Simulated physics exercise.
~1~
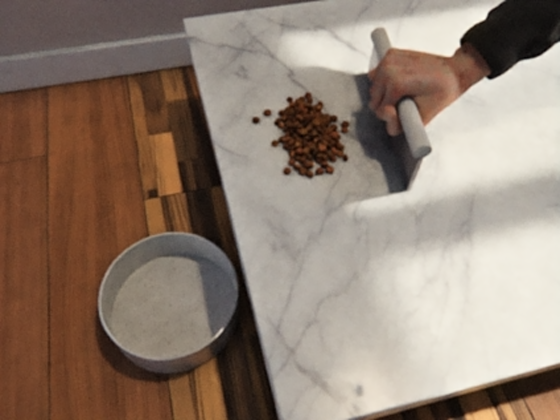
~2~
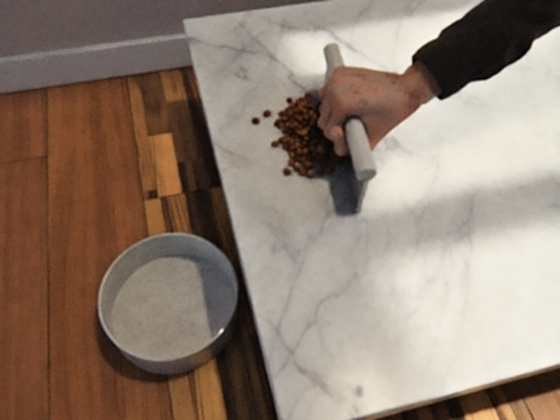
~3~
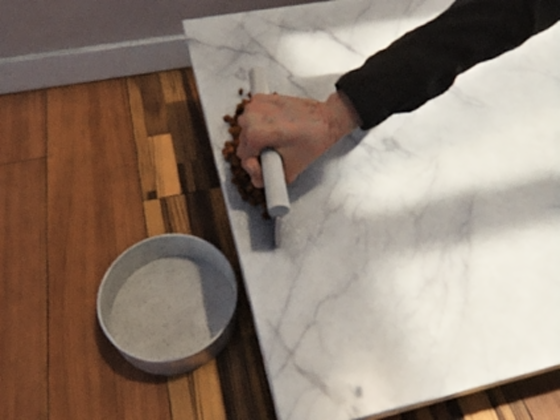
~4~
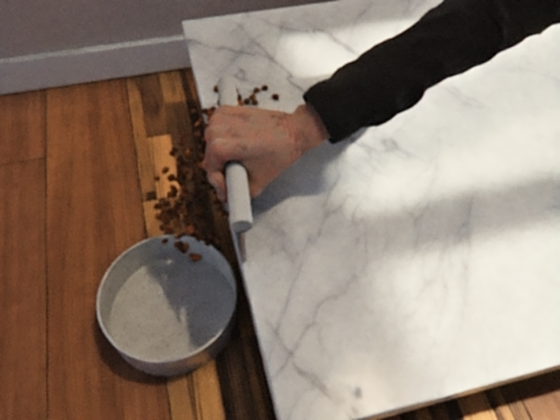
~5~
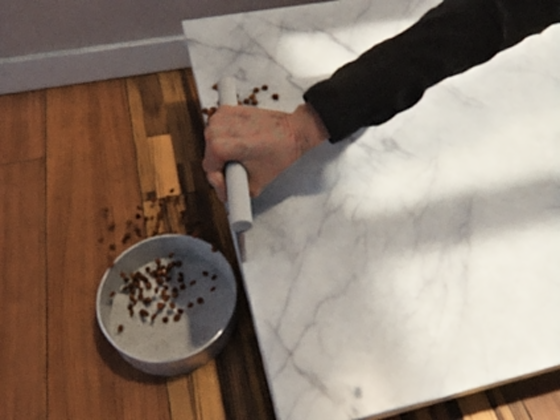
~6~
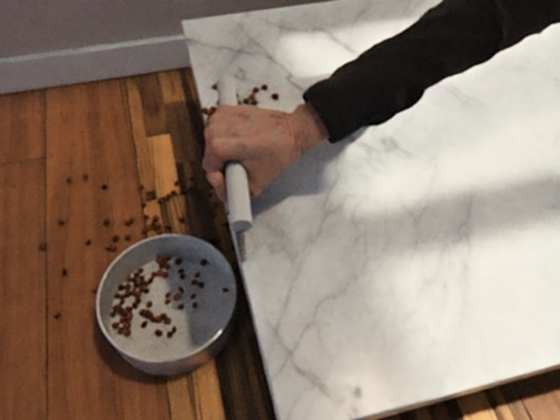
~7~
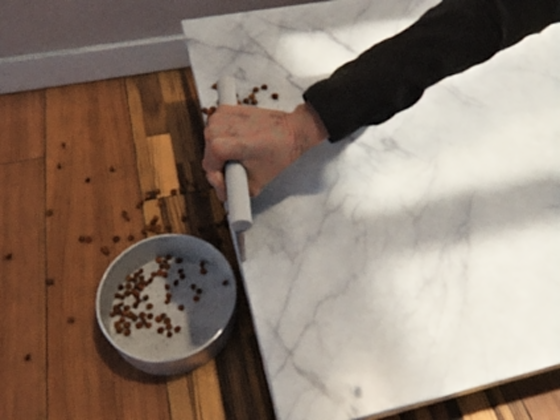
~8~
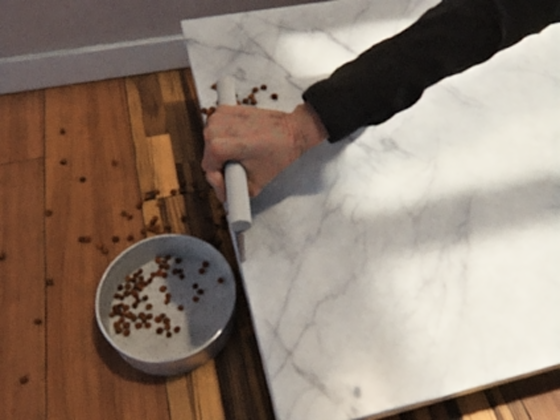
The video shows a hand using a gray scraper to push a pile of brown kibble left across a marble slab and over its edge. Some pieces land in a round pale bowl below, others scatter across the wooden floor, and a few remain on the slab.
